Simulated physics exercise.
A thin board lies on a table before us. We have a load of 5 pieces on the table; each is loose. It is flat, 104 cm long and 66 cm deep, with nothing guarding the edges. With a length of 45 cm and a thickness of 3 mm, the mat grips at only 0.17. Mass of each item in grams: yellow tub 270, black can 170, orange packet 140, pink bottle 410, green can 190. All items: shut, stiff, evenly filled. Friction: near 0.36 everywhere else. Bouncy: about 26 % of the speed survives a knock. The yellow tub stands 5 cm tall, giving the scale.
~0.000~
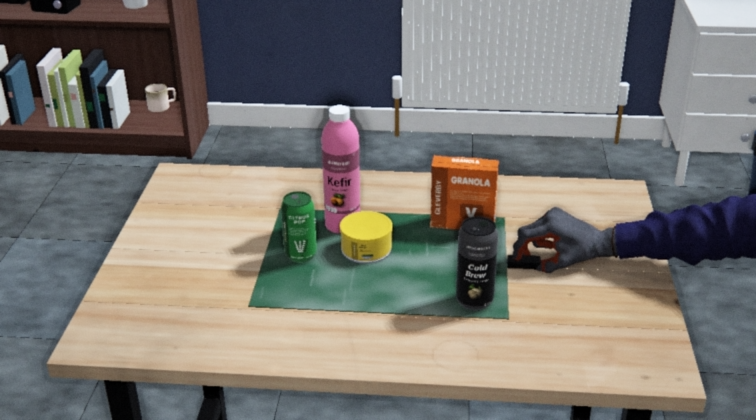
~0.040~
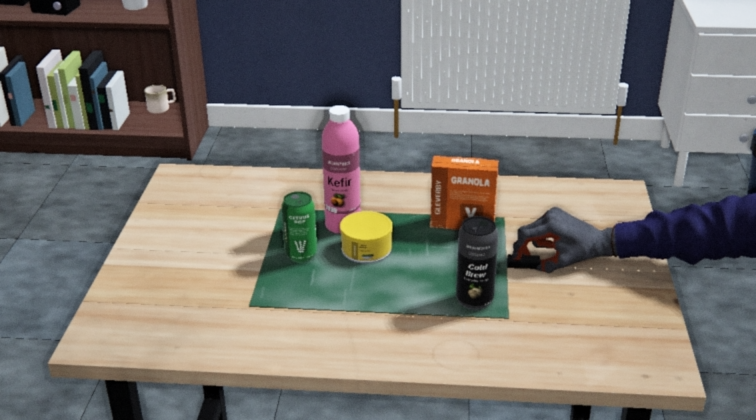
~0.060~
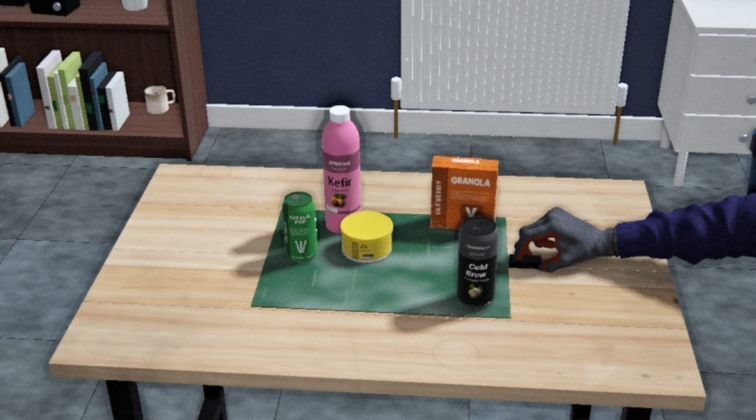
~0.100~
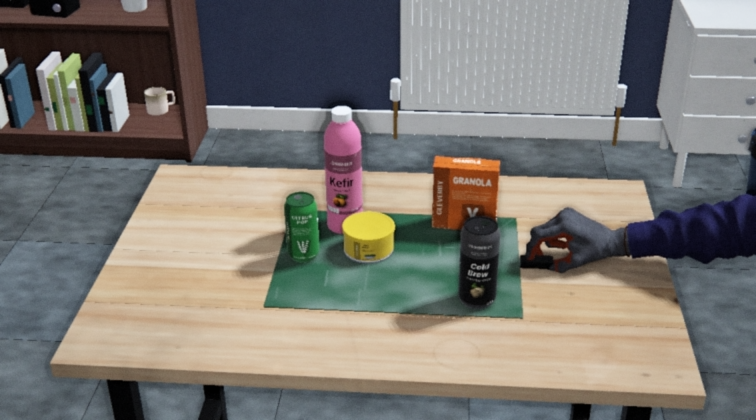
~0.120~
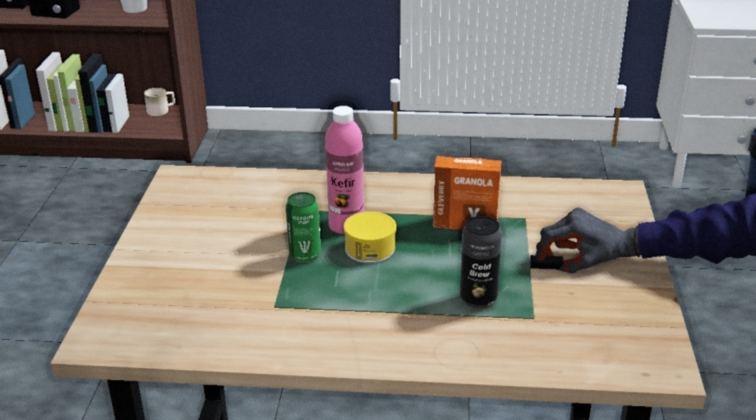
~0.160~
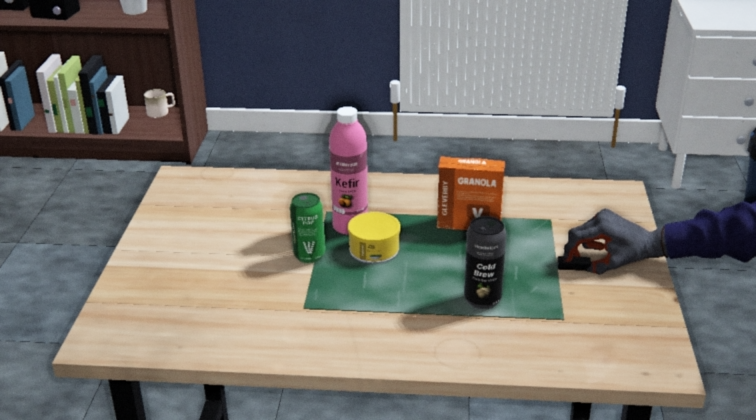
On a wooden table, a gloved hand pulling a green mat rightward beneath groceries, the items shifting only slightly as it slides.
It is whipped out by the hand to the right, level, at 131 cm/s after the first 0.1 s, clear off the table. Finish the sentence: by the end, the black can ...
... has tipped.
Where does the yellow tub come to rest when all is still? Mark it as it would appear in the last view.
Roughly at (411, 240) in the last picture.
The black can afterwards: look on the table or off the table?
When everything stops, the black can is out of bounds.
Around 0.36 s, mat out by 35 cm; black can shifted 9 cm near (528, 266); pink bottle at 6° to upright; orange packet shifted 9 cm.
Around 0.56 s, mat out by 62 cm; black can shifted 23 cm near (612, 269); orange packet shifted 22 cm; yellow tub shifted 8 cm.
Around 0.86 s, mat out by 96 cm; black can now off the table; orange packet shifted 37 cm; yellow tub shifted 8 cm.
Around 1.16 s, mat out by 97 cm; orange packet shifted 36 cm; yellow tub shifted 8 cm; pink bottle shifted 4 cm.
Finally (1.7 s), off the table and tipped over, black can; not toppled but over 6 cm from the start, yellow tub and orange packet; the other 2 still in place (within 6 cm).
